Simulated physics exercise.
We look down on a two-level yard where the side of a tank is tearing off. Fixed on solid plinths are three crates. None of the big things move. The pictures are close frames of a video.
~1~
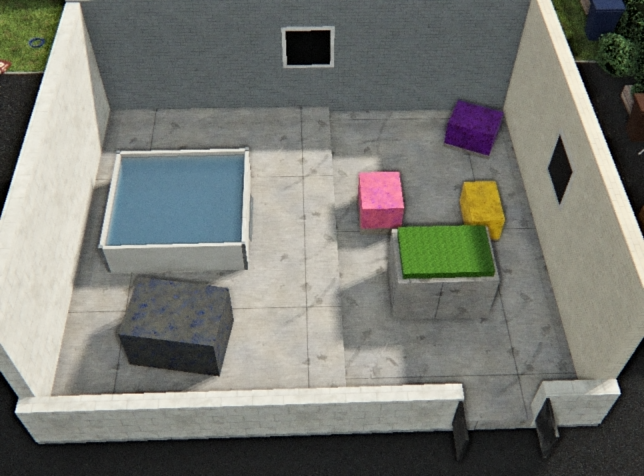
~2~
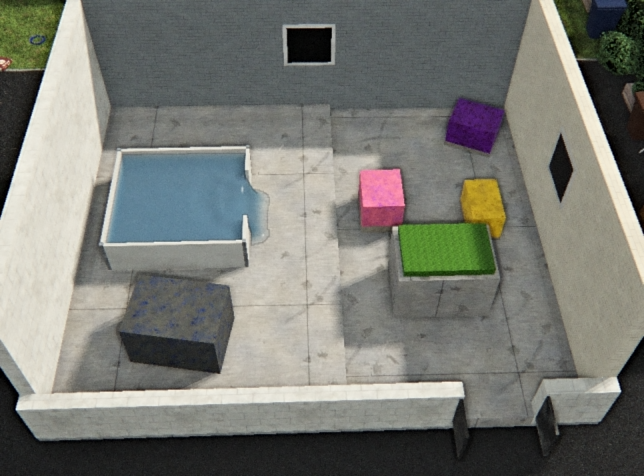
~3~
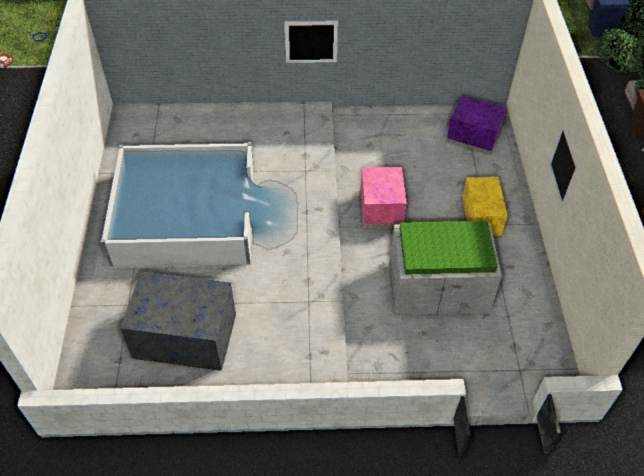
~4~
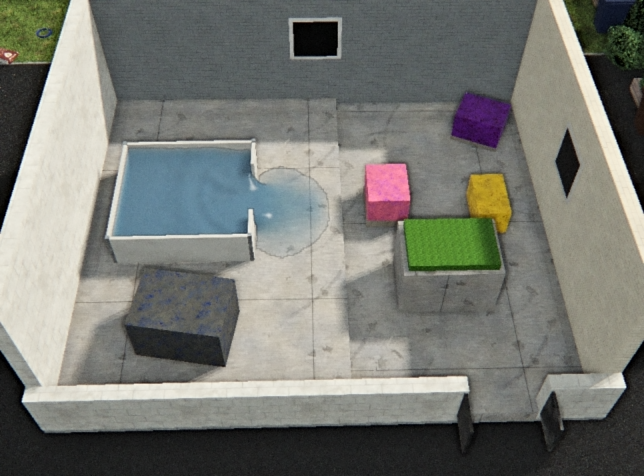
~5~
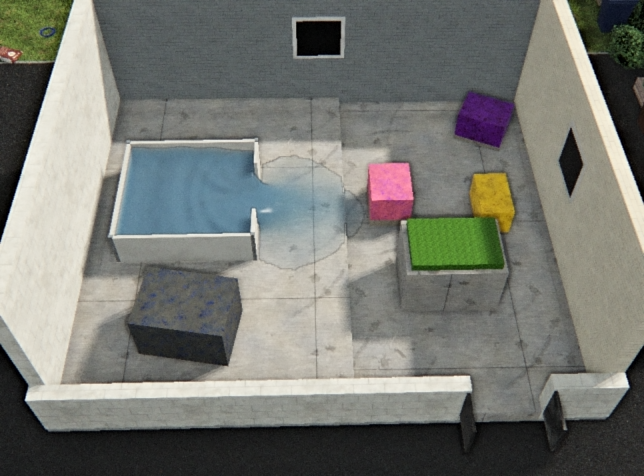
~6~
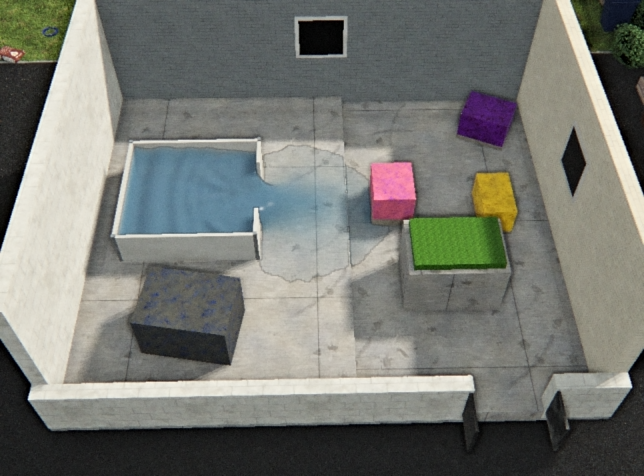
Water bursts through the right side of a white-walled tank in a walled concrete yard, seen from high above as the view shifts very slightly. The blue pool sits at left behind a dark grey block, with a pink cube, a yellow cube, a purple cube and a green-topped box at right. Through the gap, water spreads rightward in a widening thin sheet, reaching the pink cube.
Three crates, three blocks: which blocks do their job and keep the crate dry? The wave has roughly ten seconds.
My prediction: The yellow crate is going to get water on it. The pink crate is going to get water on it. The purple crate is going to get water on it.
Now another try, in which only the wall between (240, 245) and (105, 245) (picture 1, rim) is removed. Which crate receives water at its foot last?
My pick is the one in purple.
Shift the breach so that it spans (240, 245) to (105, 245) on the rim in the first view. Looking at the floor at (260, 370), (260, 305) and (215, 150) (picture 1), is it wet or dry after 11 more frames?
Spot one: Reached by the flood. Spot two: Reached by the flood. Spot three: Spared by the leak.
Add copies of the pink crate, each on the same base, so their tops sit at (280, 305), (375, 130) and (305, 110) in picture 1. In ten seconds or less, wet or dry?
Going through them in order, the first is not reached, the second is overtopped and the third is not reached.
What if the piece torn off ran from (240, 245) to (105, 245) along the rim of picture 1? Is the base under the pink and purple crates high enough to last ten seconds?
My reading: Pink stays untouched, purple gets drenched.
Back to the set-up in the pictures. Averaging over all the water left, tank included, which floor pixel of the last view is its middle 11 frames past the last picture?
Around pixel (264, 210).
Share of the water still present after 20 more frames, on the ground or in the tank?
I make it 100 per cent.
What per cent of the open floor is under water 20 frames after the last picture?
By my count, 45 percent.
A moment on, water covers 20 % of the floor; the yellow crate water round its plinth, the pink crate water round its plinth, the purple crate not reached.
Next, water covers 35 % of the floor; the yellow crate water round its plinth, the pink crate water round its plinth, the purple crate water round its plinth.
Then, water covers 45 % of the floor; the yellow crate water round its plinth, the pink crate water round its plinth, the purple crate water round its plinth.
Later, water covers 55 % of the floor; the yellow crate water round its plinth, the pink crate water round its plinth, the purple crate water round its plinth.
In the end, water covers 55 % of the floor; the yellow crate was topped, the pink crate was topped, the purple crate was topped.
